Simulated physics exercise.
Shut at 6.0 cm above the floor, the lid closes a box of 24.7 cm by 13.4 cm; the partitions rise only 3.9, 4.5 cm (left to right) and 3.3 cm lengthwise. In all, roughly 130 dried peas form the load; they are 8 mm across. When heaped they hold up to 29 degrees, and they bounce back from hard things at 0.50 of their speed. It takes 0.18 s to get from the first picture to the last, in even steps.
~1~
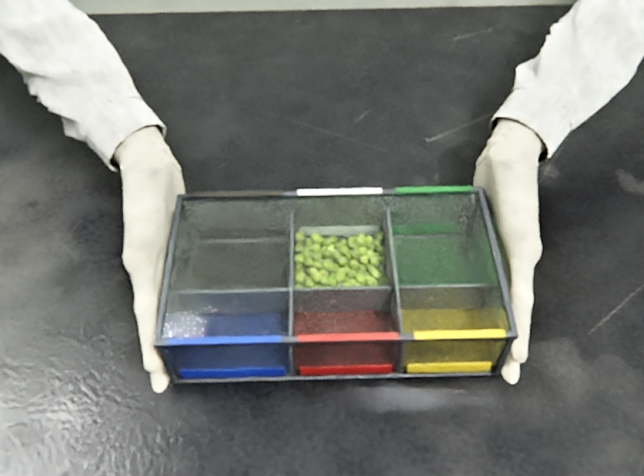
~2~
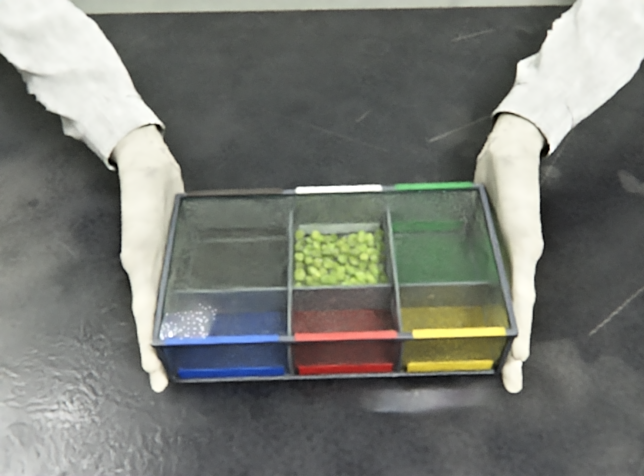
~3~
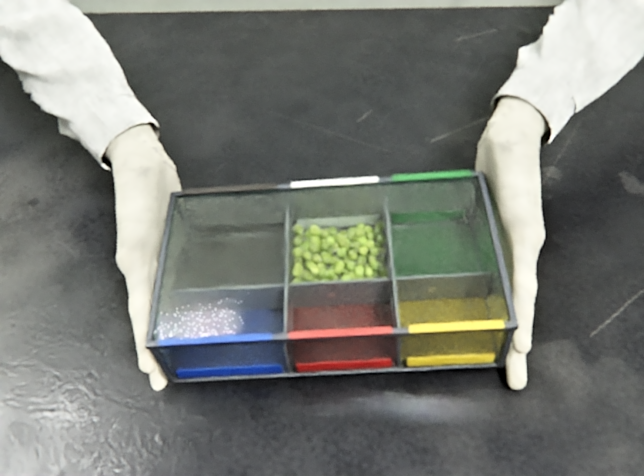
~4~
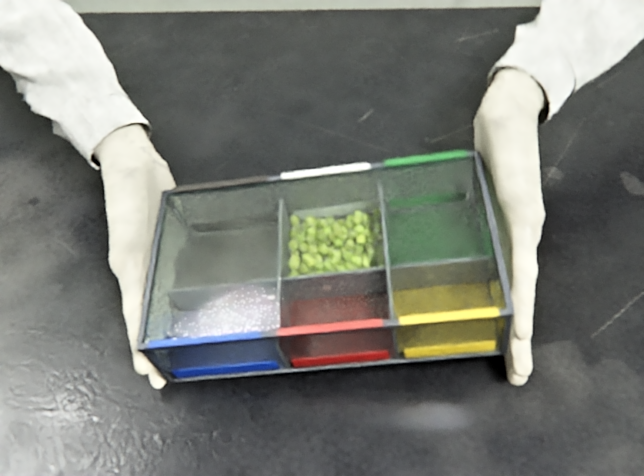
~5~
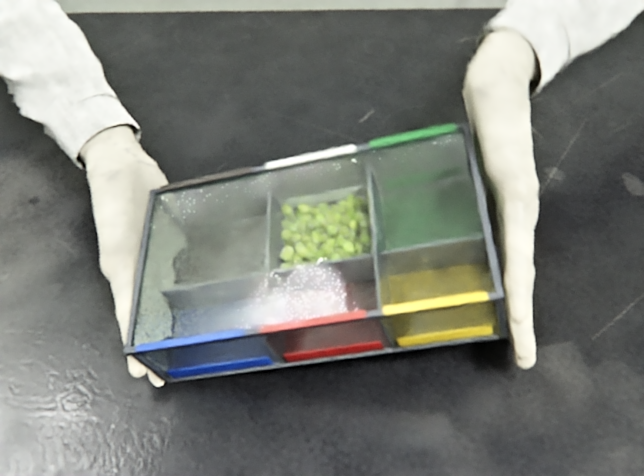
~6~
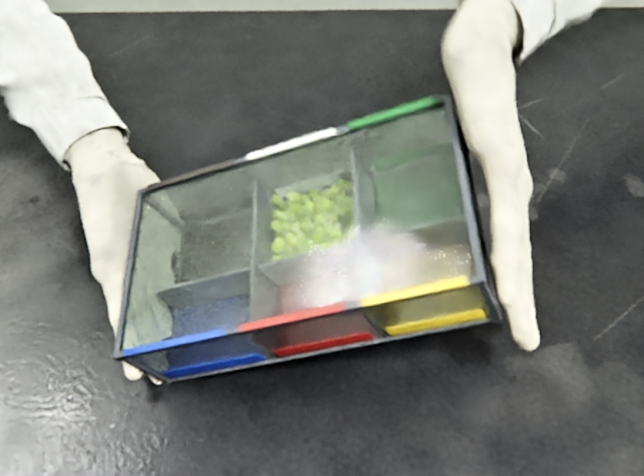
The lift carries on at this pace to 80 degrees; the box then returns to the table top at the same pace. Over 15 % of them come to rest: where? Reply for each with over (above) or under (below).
Red - under, blue - over, green - under, yellow - under, white - over, black - over.
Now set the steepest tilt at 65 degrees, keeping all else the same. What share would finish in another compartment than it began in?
Roughly 30 percent would.
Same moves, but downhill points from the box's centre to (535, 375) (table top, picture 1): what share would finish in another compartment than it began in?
I'd estimate about 45 %.
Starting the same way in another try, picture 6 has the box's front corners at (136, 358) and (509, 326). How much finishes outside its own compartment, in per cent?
Then about 55 per cent.
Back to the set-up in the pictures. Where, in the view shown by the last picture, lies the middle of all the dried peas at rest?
Around (220, 296).
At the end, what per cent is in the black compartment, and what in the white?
In the black compartment 25 percent, in the white 45 percent.
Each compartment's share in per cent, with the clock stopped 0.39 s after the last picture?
In per cent: Red 0, blue 5, green 0, yellow 0, white 75, black 15.
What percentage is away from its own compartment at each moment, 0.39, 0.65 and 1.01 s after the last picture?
In order, some 25, 55 and 55.
Then, 0.39 s after the last picture, tilt 78 degrees; blue 5 %, white 75 %, black 15 %.
Then, 0.65 s after the last picture, tilt 30 degrees; blue 30 %, white 45 %, black 25 %.
Then, 1.01 s after the last picture, tilt 0 degrees; blue 30 %, white 45 %, black 25 %.
In the end, red 0 %, blue 30 %, green 0 %, yellow 0 %, white 45 %, black 25 %.
